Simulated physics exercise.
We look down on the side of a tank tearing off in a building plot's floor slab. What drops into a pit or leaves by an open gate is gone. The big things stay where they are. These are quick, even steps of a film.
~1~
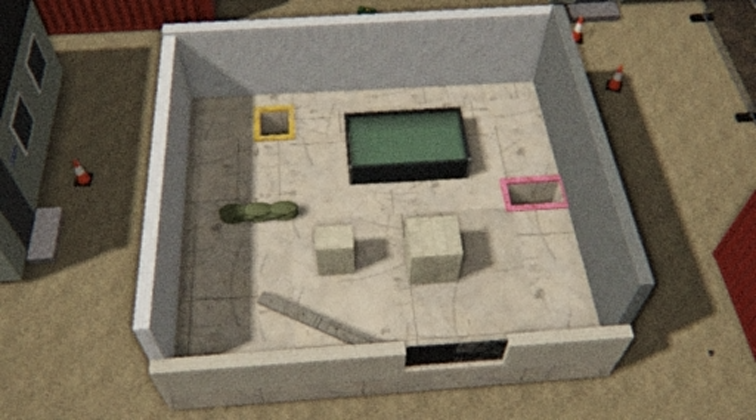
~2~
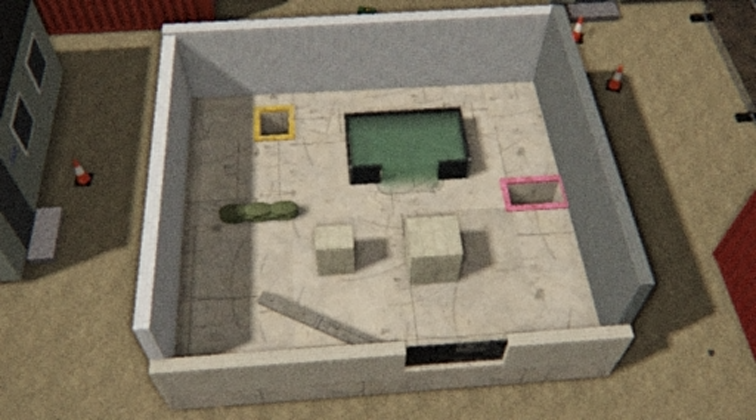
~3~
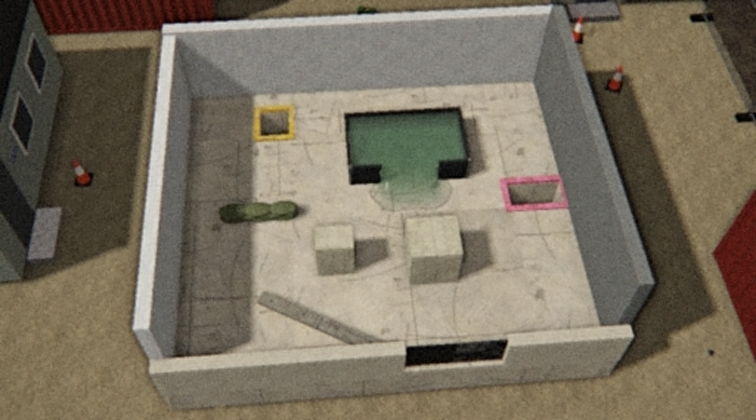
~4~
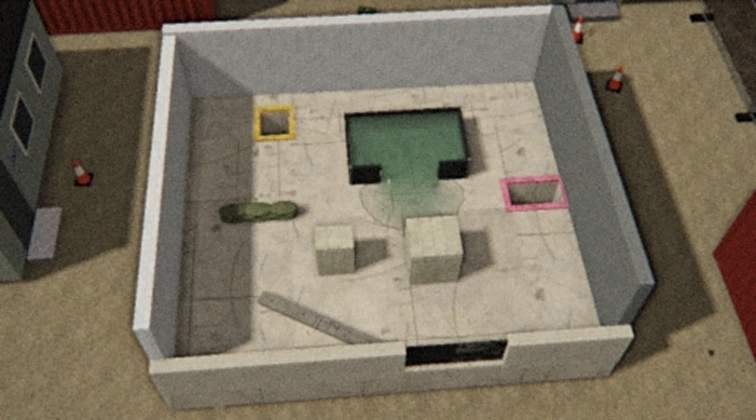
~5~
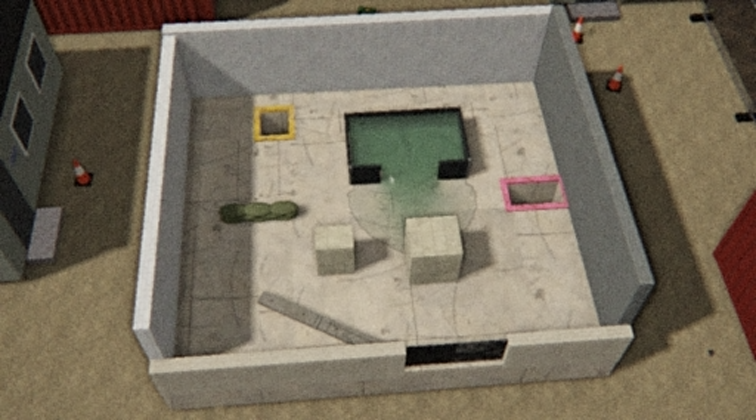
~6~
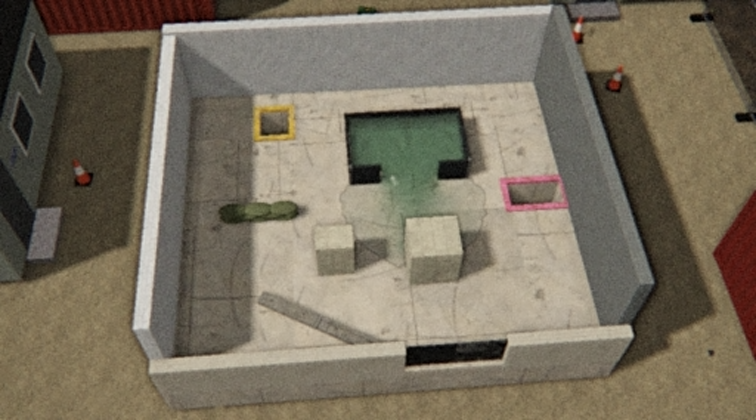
In a walled building plot seen from above, the near side of a dark tank of green water opens in the middle, and water pours through the gap, spreading over the pale slab around two blocks.
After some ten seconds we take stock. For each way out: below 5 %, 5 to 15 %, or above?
One by one: The gate takes not even 5 %; the yellow pit takes not even 5 %; the pink pit takes between 5 and 15 %.
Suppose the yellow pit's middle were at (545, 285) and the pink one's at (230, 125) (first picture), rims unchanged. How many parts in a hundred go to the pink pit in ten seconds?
Parts in a hundred: Pink 0.
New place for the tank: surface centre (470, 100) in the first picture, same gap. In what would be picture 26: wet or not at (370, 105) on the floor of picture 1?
Verdict: Dry.
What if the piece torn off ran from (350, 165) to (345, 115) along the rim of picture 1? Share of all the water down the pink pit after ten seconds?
Roughly, in per cent: Pink 0.
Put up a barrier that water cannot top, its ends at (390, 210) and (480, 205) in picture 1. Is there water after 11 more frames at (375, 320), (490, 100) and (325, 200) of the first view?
In that order: Wet, not flooded, awash.
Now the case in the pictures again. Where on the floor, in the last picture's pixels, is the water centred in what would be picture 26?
I would point to (426, 222).
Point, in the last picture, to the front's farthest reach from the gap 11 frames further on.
At about (577, 328).
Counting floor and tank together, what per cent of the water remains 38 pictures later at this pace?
Near 98 in a hundred.
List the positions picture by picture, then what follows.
The first frame shows still water in the water tank at (406, 139).
In the second frame, the front is at (440, 183), out from the gap at (409, 175).
In the third frame, water pours out at (409, 176) and has run to (443, 199).
In the fourth frame, water pours out at (409, 176) and has run to a hidden place.
In the fifth frame, the front is at a hidden place, out from the gap at (409, 175).
In the sixth frame, water pours out at (409, 175) and has run to (398, 262).
A moment on, water covers 15 % of the floor; the gate 0 %, the yellow pit 0 %, the pink pit 0 %.
Next, water covers 25 % of the floor; the gate 0 %, the yellow pit 0 %, the pink pit 0 %.
Then, water covers 40 % of the floor; the gate 0 %, the yellow pit 0 %, the pink pit 0 %.
Later, water covers 50 % of the floor; the gate 0 %, the yellow pit 0 %, the pink pit 2 %.
In the end, water covers 65 % of the floor; the gate 0 %, the yellow pit 0 %, the pink pit 9 %.
